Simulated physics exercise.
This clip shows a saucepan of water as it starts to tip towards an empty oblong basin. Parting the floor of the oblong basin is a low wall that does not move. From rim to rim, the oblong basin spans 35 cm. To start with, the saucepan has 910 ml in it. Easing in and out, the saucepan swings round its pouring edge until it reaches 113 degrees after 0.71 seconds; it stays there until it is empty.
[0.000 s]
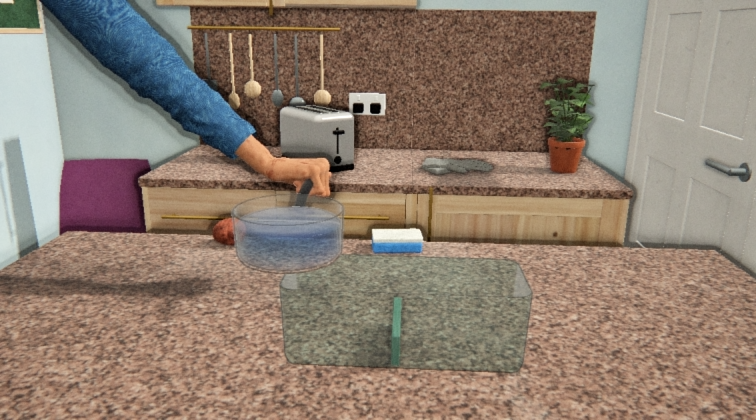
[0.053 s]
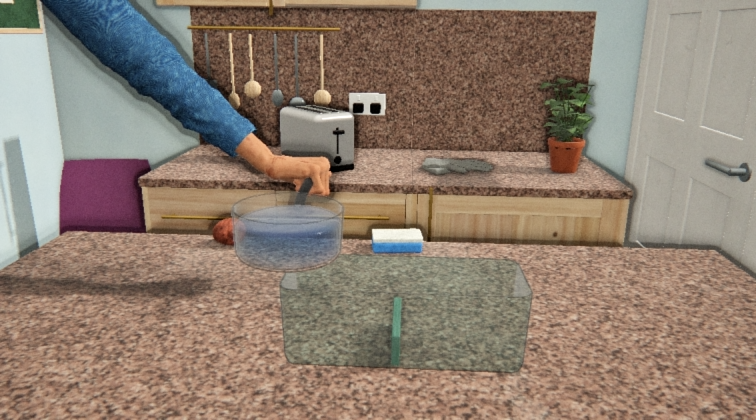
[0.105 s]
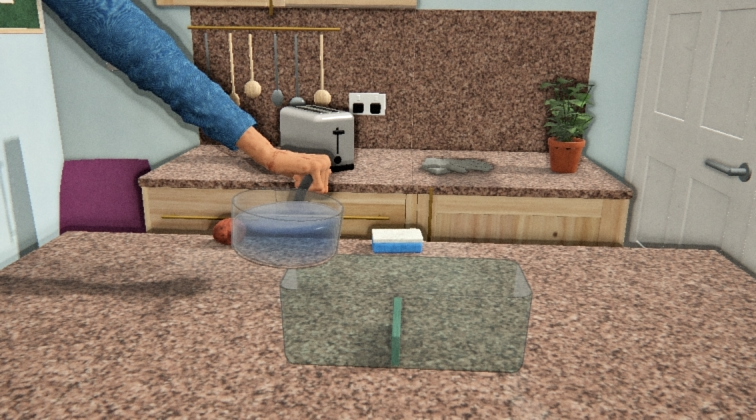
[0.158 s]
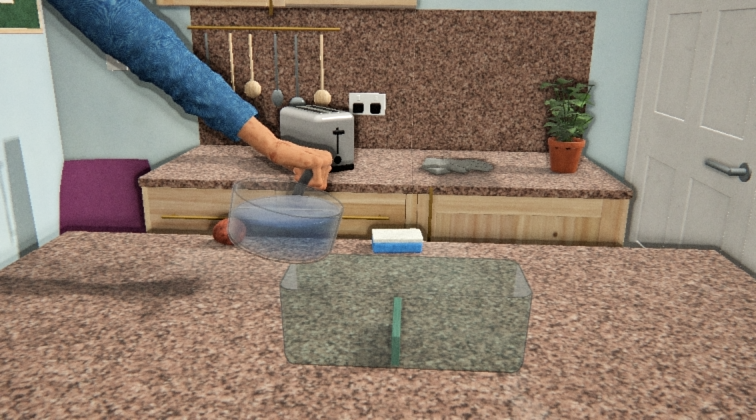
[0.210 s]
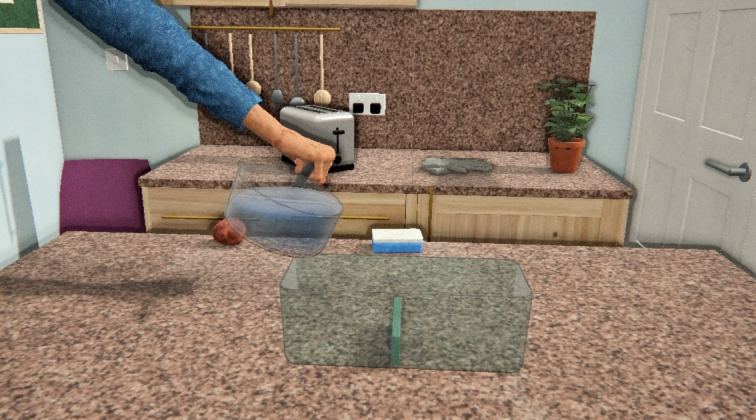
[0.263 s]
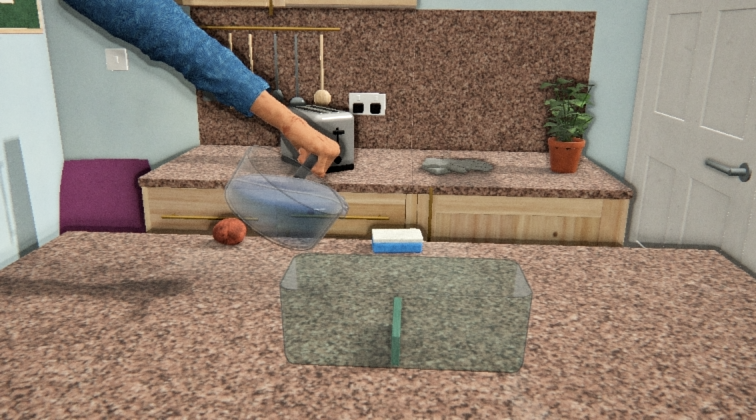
A clear saucepan of bluish water, gripped by a hand in a blue sleeve reaching from the upper left, hangs level at first, then tilts rightward, slowly and then faster, its left side rising while the water shifts toward the right rim. Below it, an empty, clear greenish basin with a low green divider stands on a speckled brown counter, near a blue-and-white sponge and a reddish round object. The unmoving camera faces a kitchen with a silver toaster, hanging utensils and a potted plant behind.
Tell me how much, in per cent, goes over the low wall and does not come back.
I would say about 70 per cent.
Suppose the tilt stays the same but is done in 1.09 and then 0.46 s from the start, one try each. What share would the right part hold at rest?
Around 85 per cent first, around 65 per cent next.
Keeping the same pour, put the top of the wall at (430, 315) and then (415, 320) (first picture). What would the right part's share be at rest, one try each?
In turn about 25 and 45 per cent.
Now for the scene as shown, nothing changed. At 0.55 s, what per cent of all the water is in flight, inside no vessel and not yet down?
56 %.
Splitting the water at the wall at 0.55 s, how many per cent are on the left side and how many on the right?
About 5 % left, 12 % right.
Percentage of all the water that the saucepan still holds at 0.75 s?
Around 1 in a hundred.
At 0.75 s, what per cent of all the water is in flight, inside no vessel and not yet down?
7 per cent, roughly.
By 0.55 s the tilt is 99° and 28 per cent is still to pour, 5 is left of the wall and 12 right of it.
By 0.75 s the tilt is 113° and 1 per cent is still to pour, 12 is left of the wall and 79 right of it.
By 0.97 s the tilt is 113° and 0 per cent is still to pour, 24 is left of the wall and 68 right of it.
By 1.21 s the tilt is 113° and 0 per cent is still to pour, 27 is left of the wall and 70 right of it.
At rest 28 per cent lies left of the wall, 70 right of it and 2 outside.
